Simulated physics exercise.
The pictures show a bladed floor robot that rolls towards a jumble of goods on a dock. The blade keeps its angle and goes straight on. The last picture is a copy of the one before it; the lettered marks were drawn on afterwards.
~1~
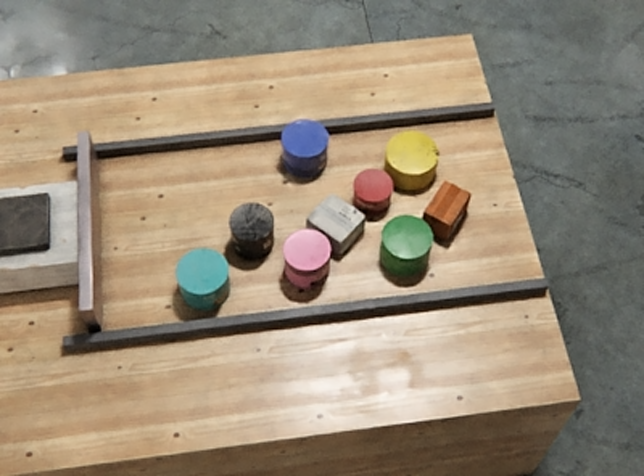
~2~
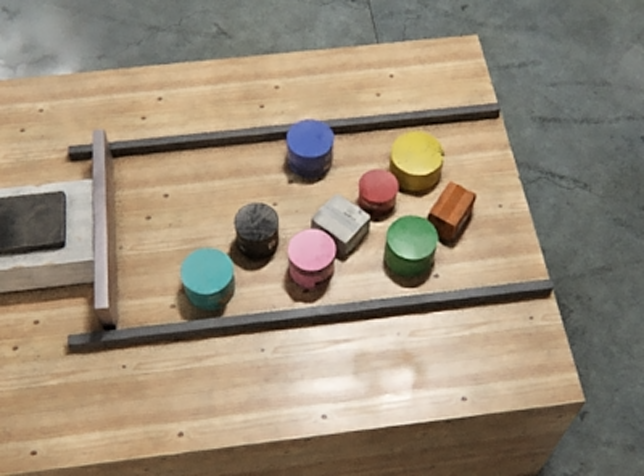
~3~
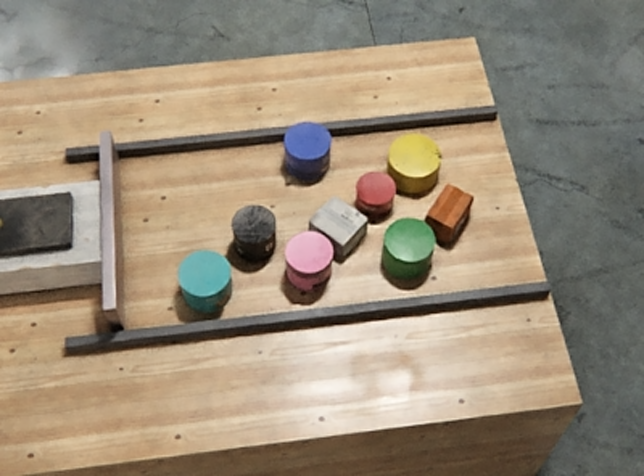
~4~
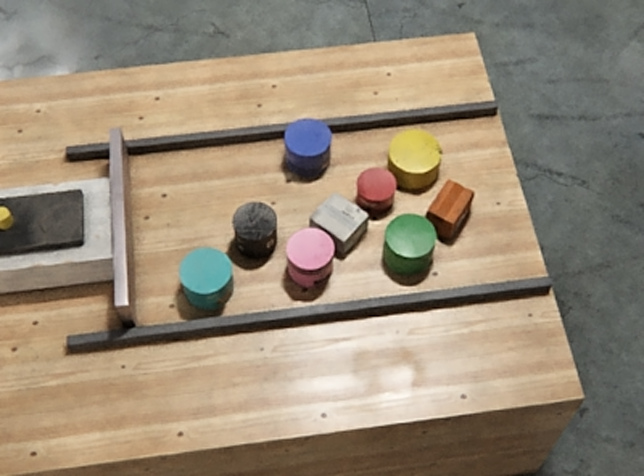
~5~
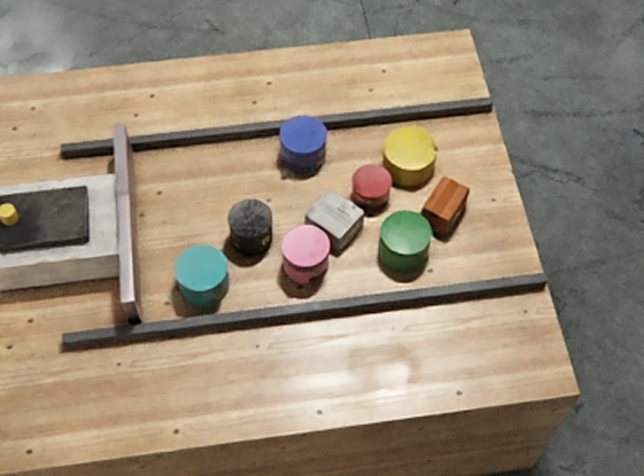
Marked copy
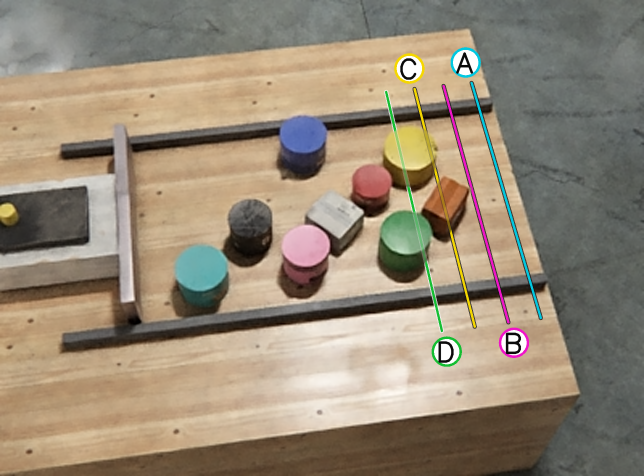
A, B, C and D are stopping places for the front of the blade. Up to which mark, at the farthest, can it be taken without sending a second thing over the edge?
Line D.
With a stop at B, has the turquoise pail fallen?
No.
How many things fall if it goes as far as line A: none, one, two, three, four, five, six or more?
In all, six or more.
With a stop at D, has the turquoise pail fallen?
By then, no.
On the marked copy, A at (504, 192); B at (474, 195); C at (442, 199); D at (412, 202).
Taking D. A third of the way, robot (158, 204); turquoise pail (271, 269); pink pail (317, 253).
Two thirds of the way, robot (262, 192); orange parcel (467, 187); green canister (457, 225).
When it is over, robot (341, 183); orange parcel (515, 168); green canister (523, 206); none fallen.
As for the rest, A drops nine; B drops five; C drops two.
